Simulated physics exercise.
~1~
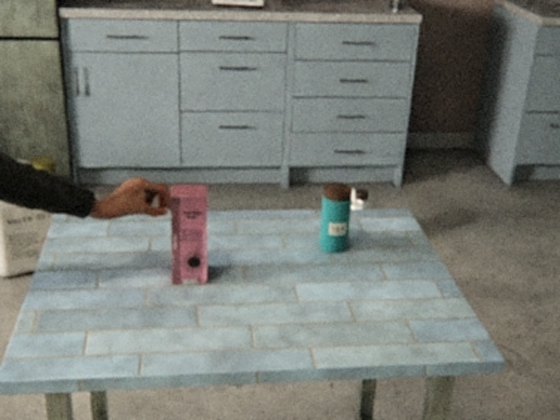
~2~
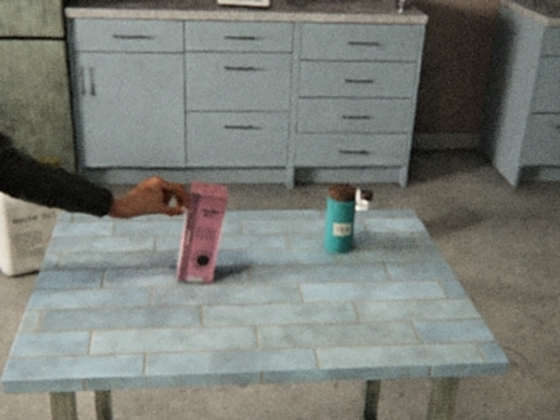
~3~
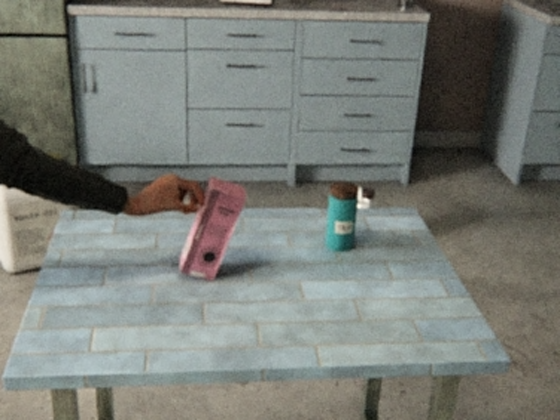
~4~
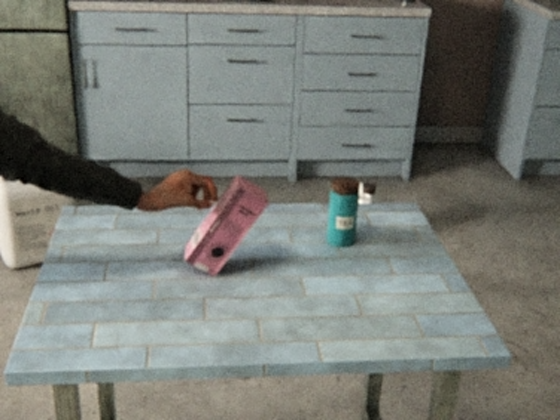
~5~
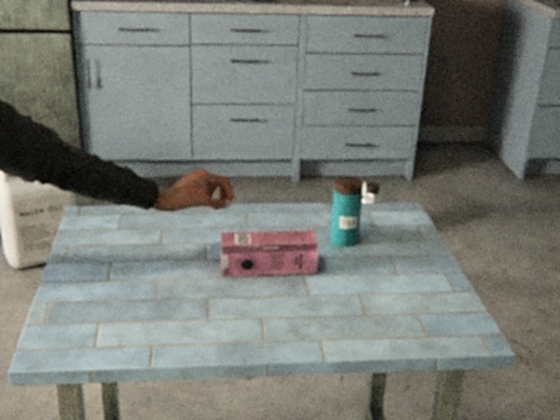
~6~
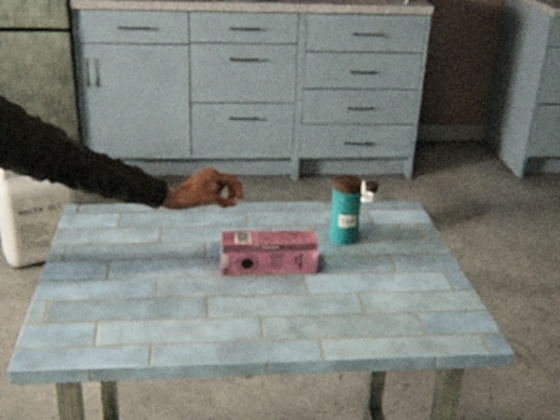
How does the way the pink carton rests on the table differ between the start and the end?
At the start the pink carton stands upright on the table, and at the end it lies on its side.
A hand pushes a pink carton to the right until it topples onto its side.
